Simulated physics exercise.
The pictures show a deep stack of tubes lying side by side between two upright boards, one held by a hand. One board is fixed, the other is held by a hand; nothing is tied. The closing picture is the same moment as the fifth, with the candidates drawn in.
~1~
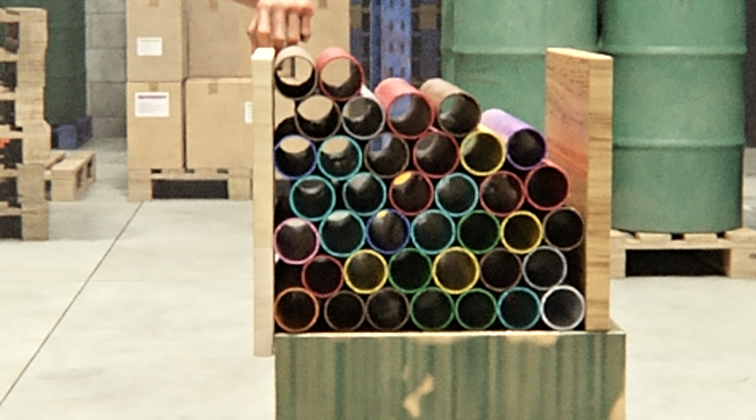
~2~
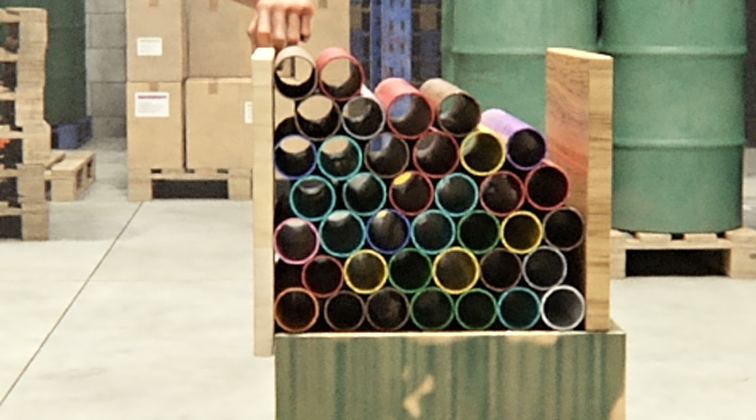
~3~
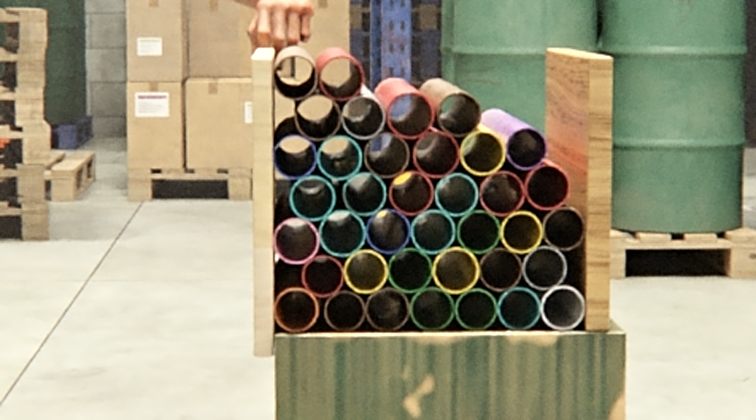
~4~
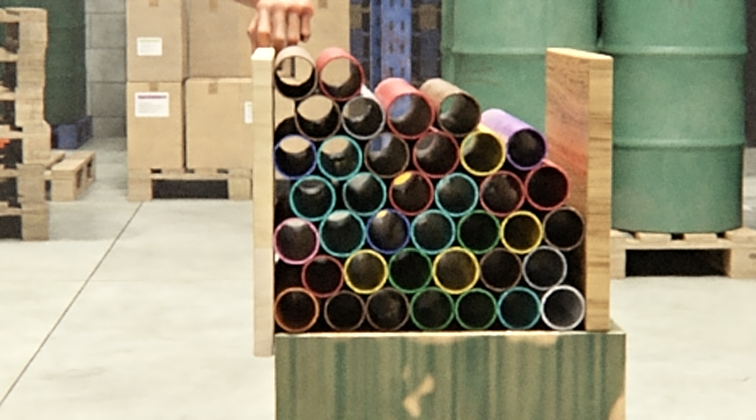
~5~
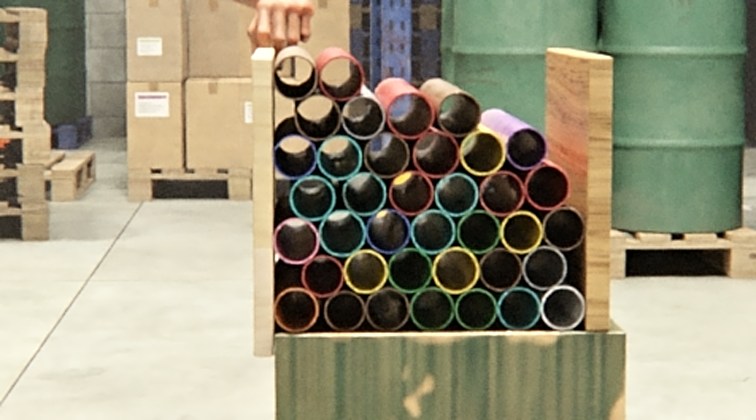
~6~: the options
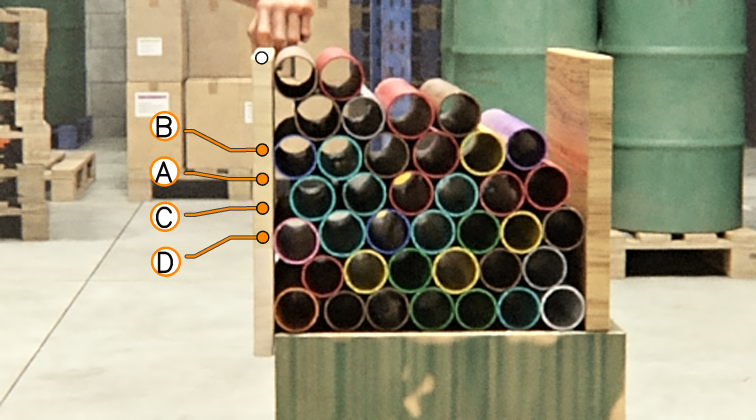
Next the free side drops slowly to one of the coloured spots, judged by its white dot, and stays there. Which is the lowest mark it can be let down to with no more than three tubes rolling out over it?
It can be let down to A.
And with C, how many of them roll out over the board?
At C the number is four.
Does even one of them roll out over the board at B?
Yes.
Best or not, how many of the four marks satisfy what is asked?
Two of the four.
On the marked copy, A at (262, 179); B at (262, 150); C at (263, 208); D at (263, 238); the white dot at (262, 58).
Following A. Soon after the start, top of the board (273, 115).
Later, top of the board (273, 178).
In the end, top of the board (273, 178), one out over the board.
As for the rest, B one out over the board; C four out over the board; D four out over the board.
